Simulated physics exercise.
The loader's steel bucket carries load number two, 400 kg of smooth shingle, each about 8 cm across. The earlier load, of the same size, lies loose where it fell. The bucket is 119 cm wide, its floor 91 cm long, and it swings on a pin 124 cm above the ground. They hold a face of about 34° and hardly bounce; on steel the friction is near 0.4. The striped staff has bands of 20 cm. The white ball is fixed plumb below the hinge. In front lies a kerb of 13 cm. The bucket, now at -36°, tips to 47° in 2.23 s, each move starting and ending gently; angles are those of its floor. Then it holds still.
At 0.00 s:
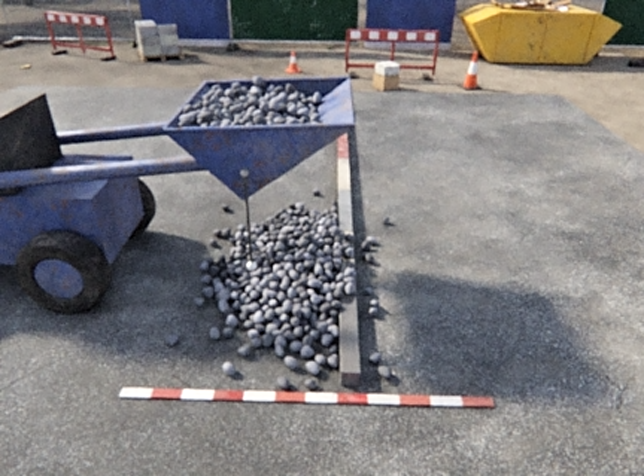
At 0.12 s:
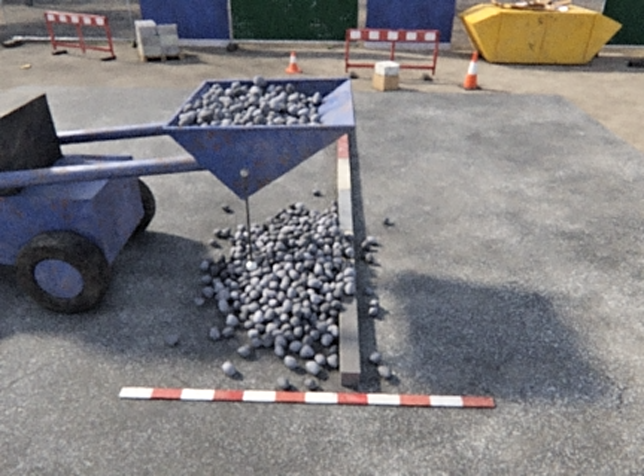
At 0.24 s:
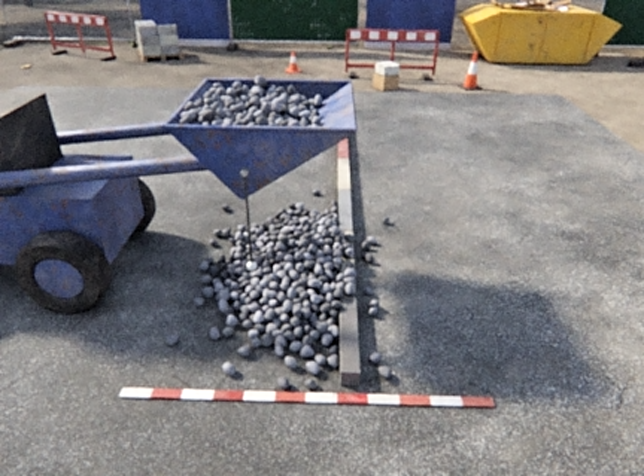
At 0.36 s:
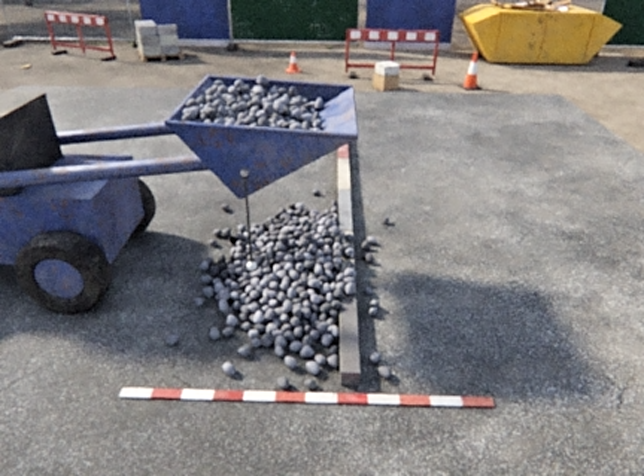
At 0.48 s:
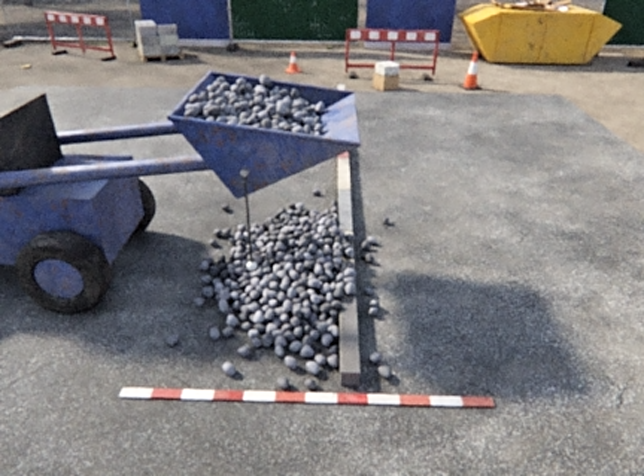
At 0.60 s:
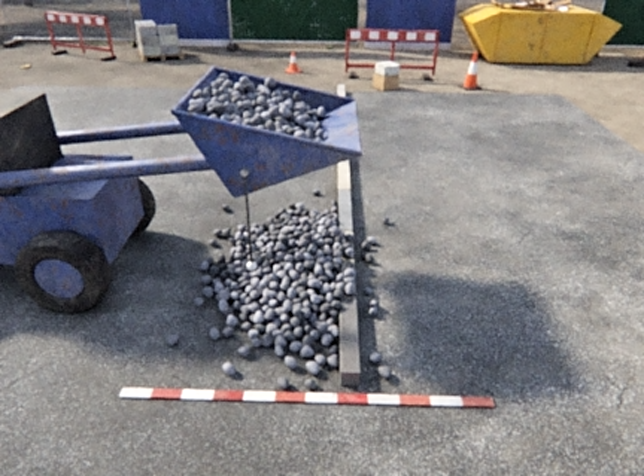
A paved yard in sunlight, with barriers, cones and a yellow skip along the back, is seen from above by a still camera. At left stands a blue loader, its bucket full of grey stones above a loose heap of similar stones, beside a narrow kerb and behind a red-and-white staff. The bucket, level at first, slowly tilts down to the right, and its stones shift slightly with it.
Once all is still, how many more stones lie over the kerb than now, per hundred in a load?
Close to 81 parts in a hundred.
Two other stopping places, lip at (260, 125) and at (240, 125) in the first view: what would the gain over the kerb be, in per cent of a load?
About 10 and 0 per cent.
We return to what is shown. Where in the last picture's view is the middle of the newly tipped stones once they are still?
Near (388, 265).
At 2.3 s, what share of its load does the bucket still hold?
It holds some 0 per cent.
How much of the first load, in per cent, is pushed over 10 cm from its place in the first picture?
About 0 per cent.
After 1.7 s the floor is at 34°; in per cent of one load, 83 in the bucket, 111 on this side of the kerb, 6 over the kerb; the foremost stones are at (377, 270).
After 2.3 s the floor is at 47°; in per cent of one load, 1 in the bucket, 129 on this side of the kerb, 70 over the kerb; the foremost stones are at (479, 278).
After 2.7 s the floor is at 47°; in per cent of one load, 0 in the bucket, 119 on this side of the kerb, 82 over the kerb; the foremost stones are at (522, 272).
After 5.3 s the floor is at 47°; in per cent of one load, 0 in the bucket, 118 on this side of the kerb, 83 over the kerb; the foremost stones are at (540, 245). Net gain over the kerb, 81.
